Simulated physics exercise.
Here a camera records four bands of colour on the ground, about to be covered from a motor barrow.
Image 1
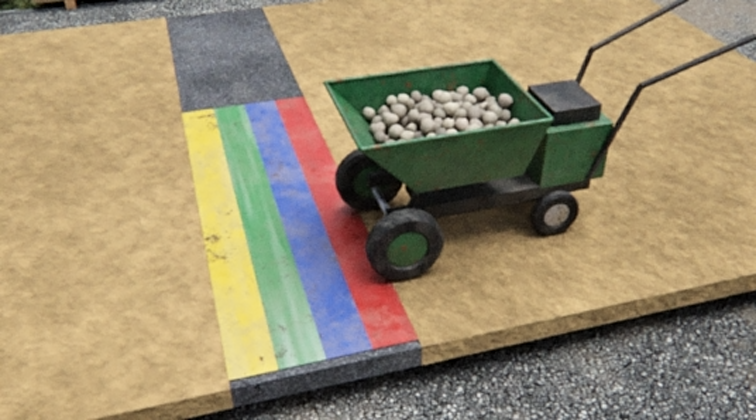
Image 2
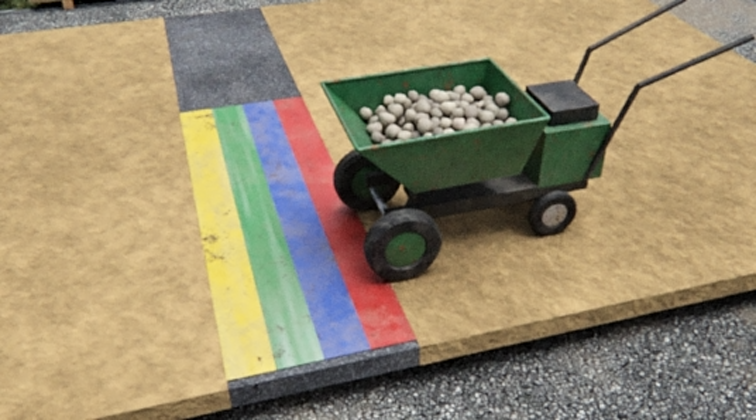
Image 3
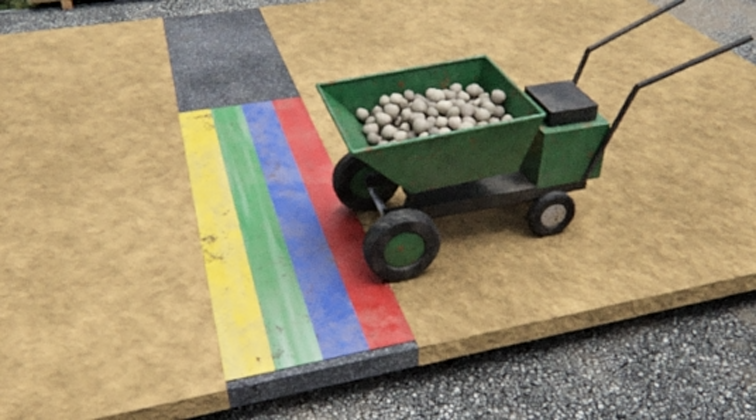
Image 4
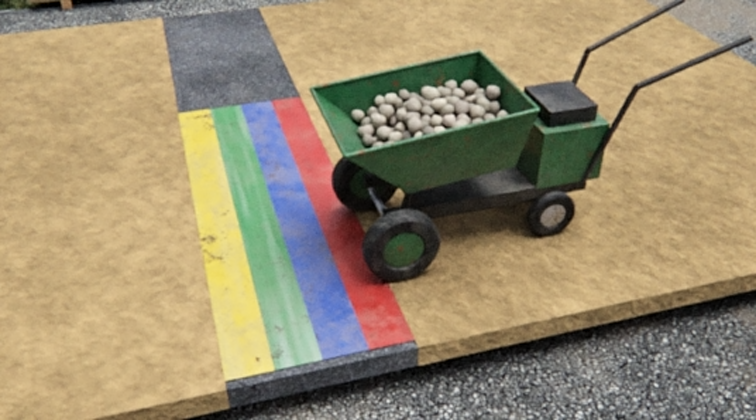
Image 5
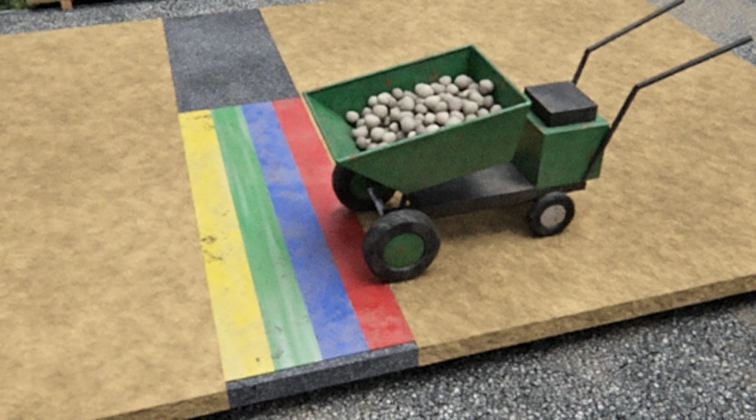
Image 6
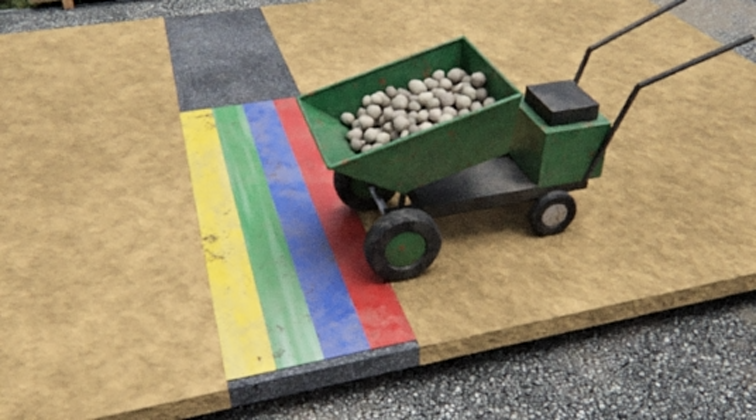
On sandy ground beside painted colour stripes, a green motor barrow's skip of river pebbles tilting gradually forward to the left.
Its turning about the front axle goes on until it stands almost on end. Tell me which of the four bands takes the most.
I would say the yellow band takes the most.
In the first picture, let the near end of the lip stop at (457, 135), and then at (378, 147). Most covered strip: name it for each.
First: Blue; second: Yellow.
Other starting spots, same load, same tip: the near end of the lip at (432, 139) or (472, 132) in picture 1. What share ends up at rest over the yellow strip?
About 20 per cent, then about 10 per cent.
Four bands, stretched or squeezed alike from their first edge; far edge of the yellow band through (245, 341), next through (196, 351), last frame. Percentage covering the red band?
About 0 %, then 0 %.
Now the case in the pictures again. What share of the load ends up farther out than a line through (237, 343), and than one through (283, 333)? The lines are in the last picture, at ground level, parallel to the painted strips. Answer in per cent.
Some 60 and some 90 per cent, respectively.
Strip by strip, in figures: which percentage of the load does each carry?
The red strip gets close to 0, the blue strip close to 0, the green strip close to 10 and the yellow strip close to 35.
Just after the last frame, skip tipped steeply; every one in the skip.
A moment on, skip tipped steeply; roughly two thirds in the skip; just a few over the green strip; roughly a third over the yellow strip; just a few falling; about a tenth off the paint.
Further on, skip tipped right over; about a tenth in the skip; about a tenth over the green strip; roughly a third over the yellow strip; roughly half off the paint.
When it is over, skip tipped right over; about a tenth in the skip; not one over the red strip; not one over the blue strip; about a tenth over the green strip; roughly a third over the yellow strip; roughly half off the paint.
